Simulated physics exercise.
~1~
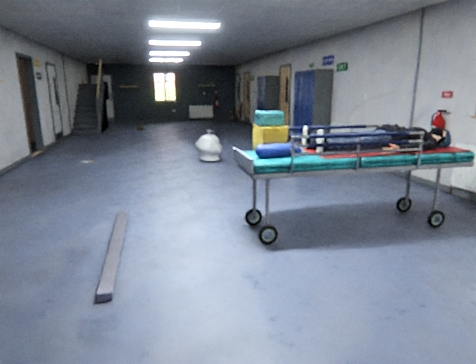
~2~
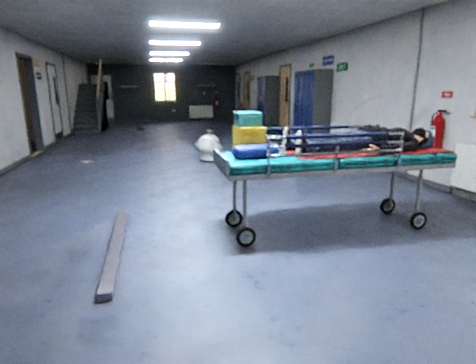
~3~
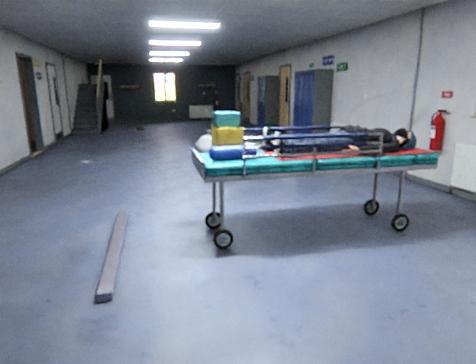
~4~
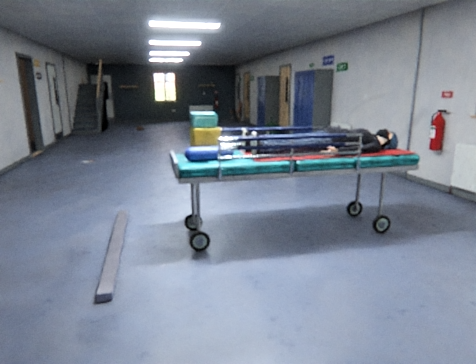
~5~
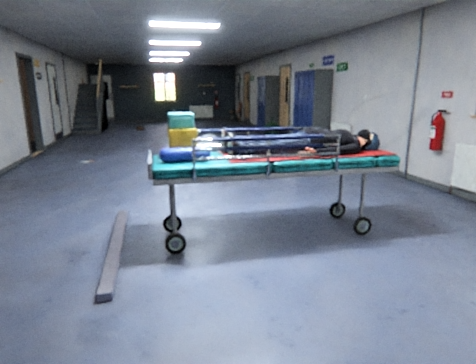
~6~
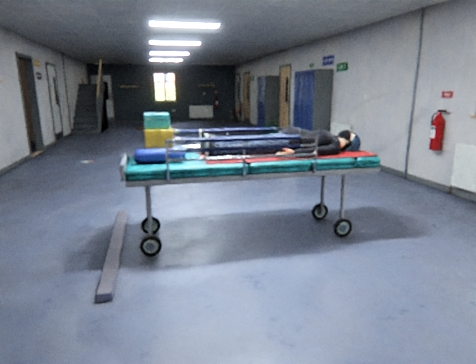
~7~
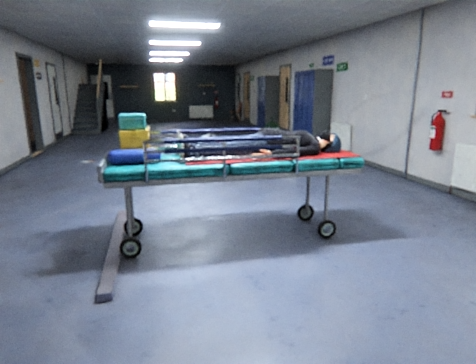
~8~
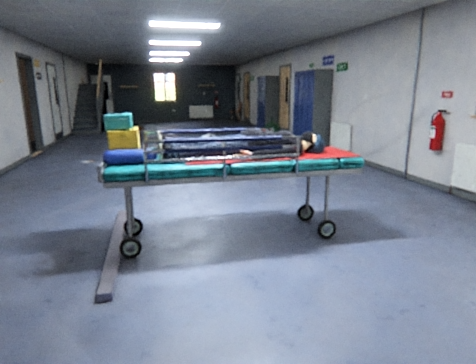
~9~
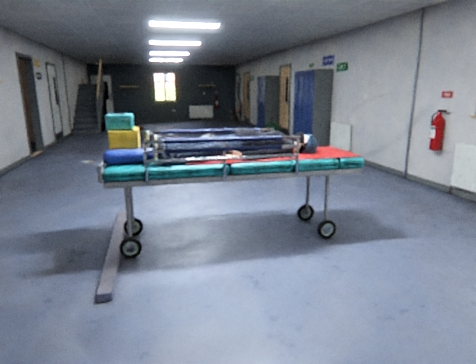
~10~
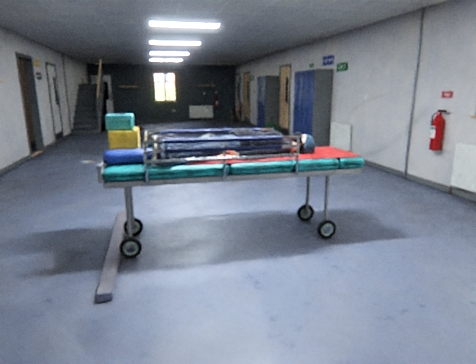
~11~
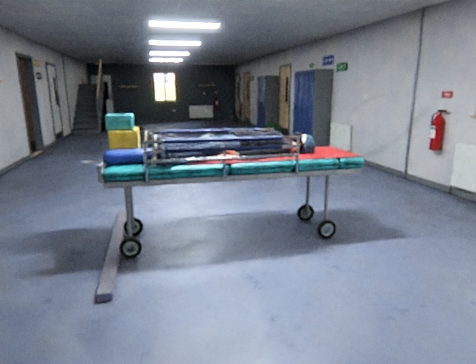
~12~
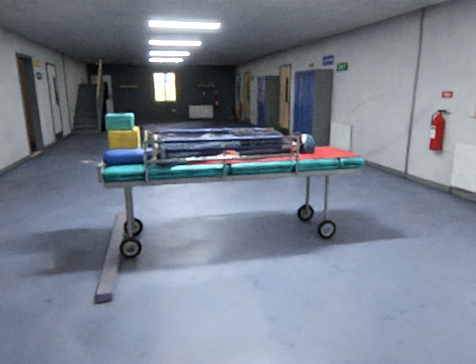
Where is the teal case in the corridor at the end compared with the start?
At the start it is a little right of the middle of the view, well to the right of the floor sill. By the end it is on the left side, still on the yellow holdall on the trolley, roughly above the sill.
Ward trolley rolling left and stopping dead at a floor sill, the person lying on it sliding slightly feet first, cases staying aboard.
